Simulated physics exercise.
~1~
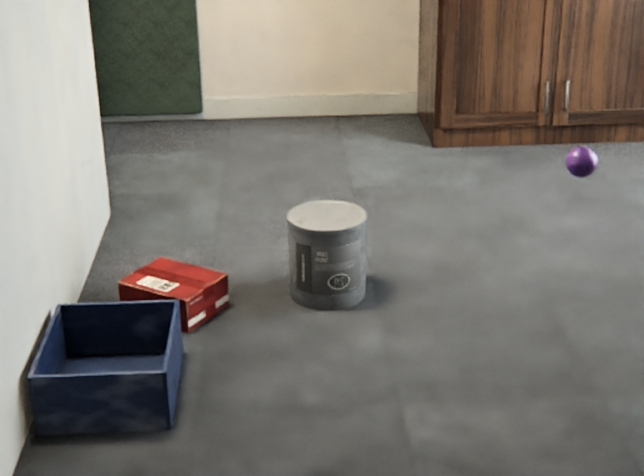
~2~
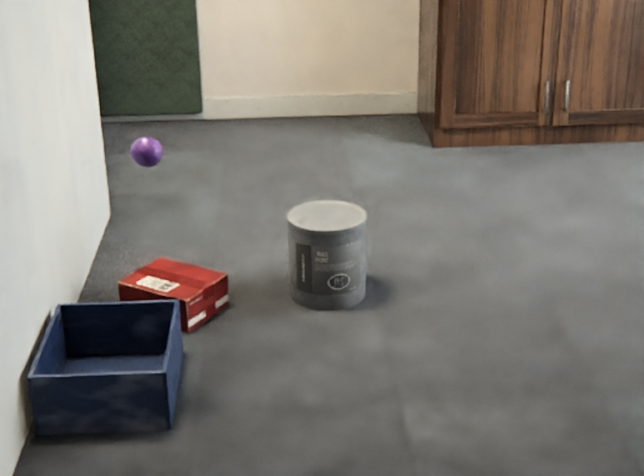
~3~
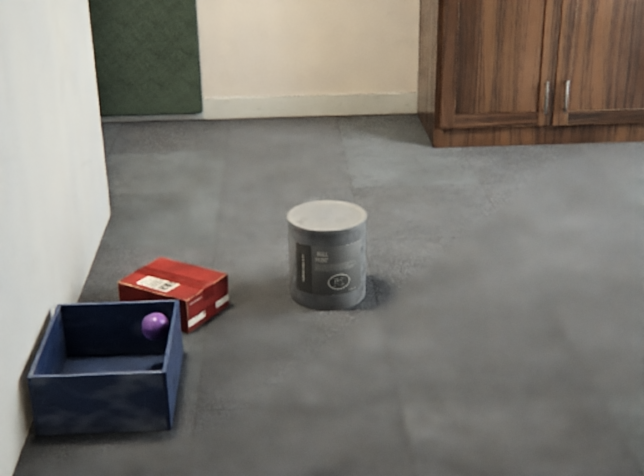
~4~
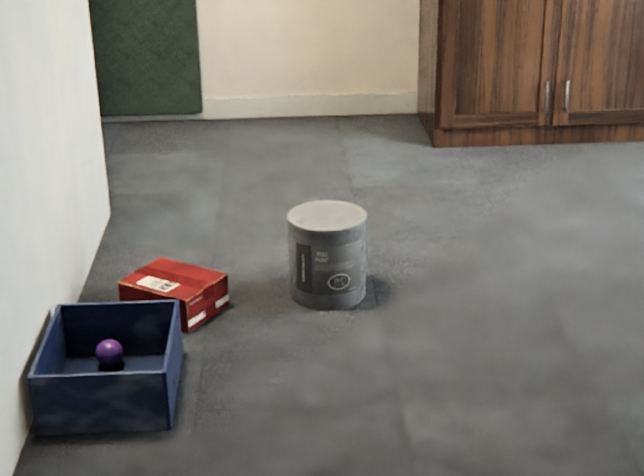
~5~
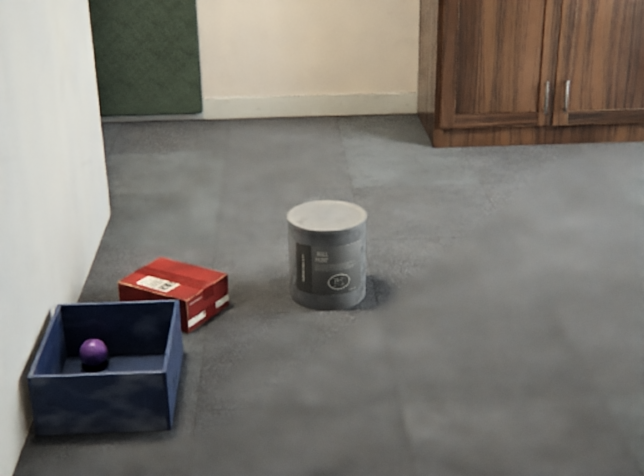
A small purple ball flew leftward across the room, past a grey pail and a red parcel, then dropped into the open blue box by the wall, where it shifted left and ended up inside while the other things stayed put.
